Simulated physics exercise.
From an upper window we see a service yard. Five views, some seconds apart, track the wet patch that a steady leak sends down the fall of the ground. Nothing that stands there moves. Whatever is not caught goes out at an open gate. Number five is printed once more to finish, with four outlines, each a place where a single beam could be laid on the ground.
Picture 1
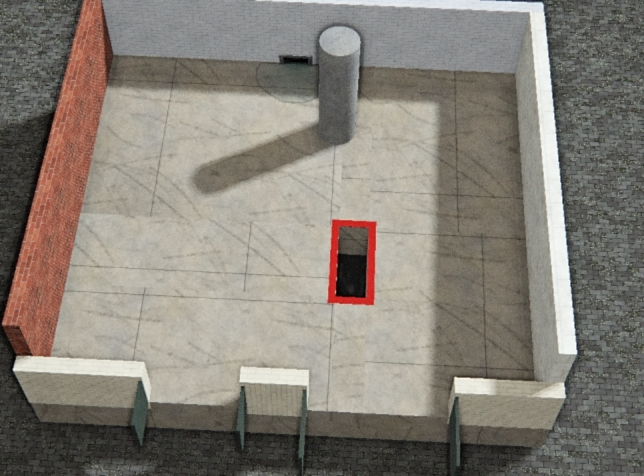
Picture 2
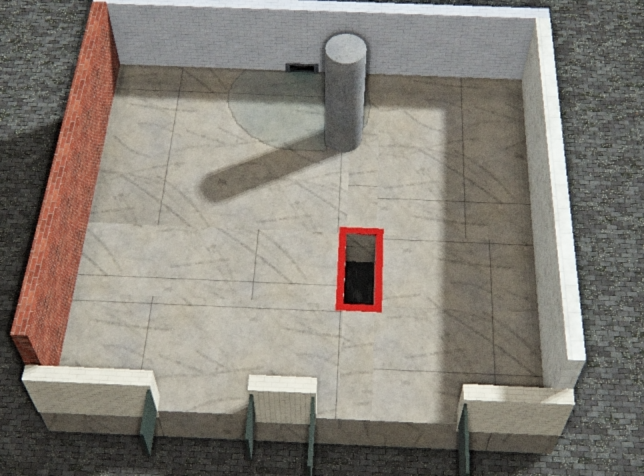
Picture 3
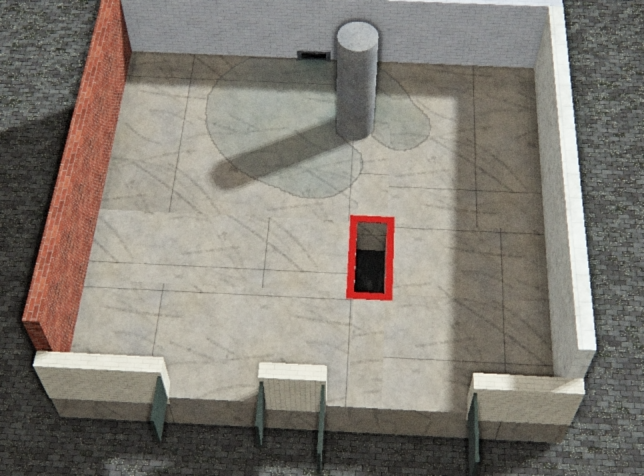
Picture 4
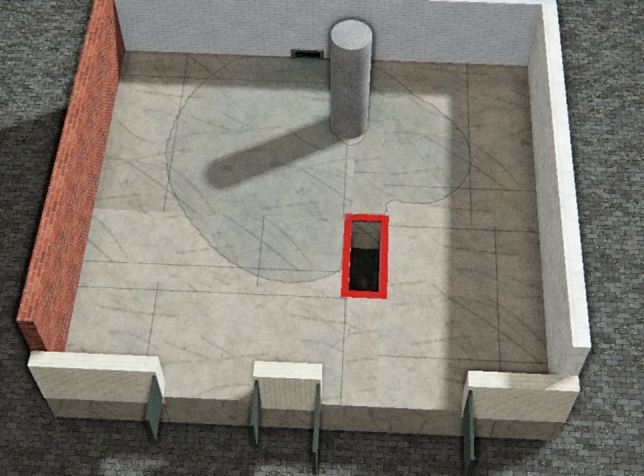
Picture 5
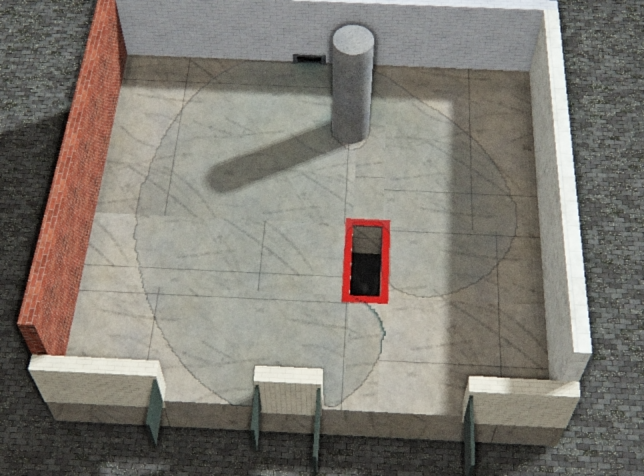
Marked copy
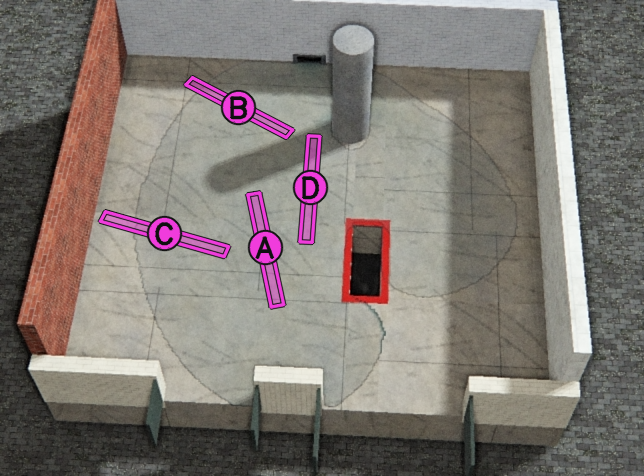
Walled service yard from above, water spreading from the far wall around a grey pillar and reaching a red-edged drain pit.
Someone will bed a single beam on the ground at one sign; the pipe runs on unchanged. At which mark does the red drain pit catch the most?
Spot B.
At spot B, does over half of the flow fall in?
No, it does not.
On the marked copy, A from (253, 193) to (277, 305); B from (189, 81) to (289, 133); C from (103, 216) to (226, 251); D from (306, 242) to (314, 136).
For spot A, about 20 % of the stream runs into the red drain pit, about 80 % out by the gates.
For spot B, about 31 % of the stream runs into the red drain pit, about 67 % out by the gates.
For spot C, about 19 % of the stream runs into the red drain pit, about 81 % out by the gates.
For spot D, about 16 % of the stream runs into the red drain pit, about 84 % out by the gates.
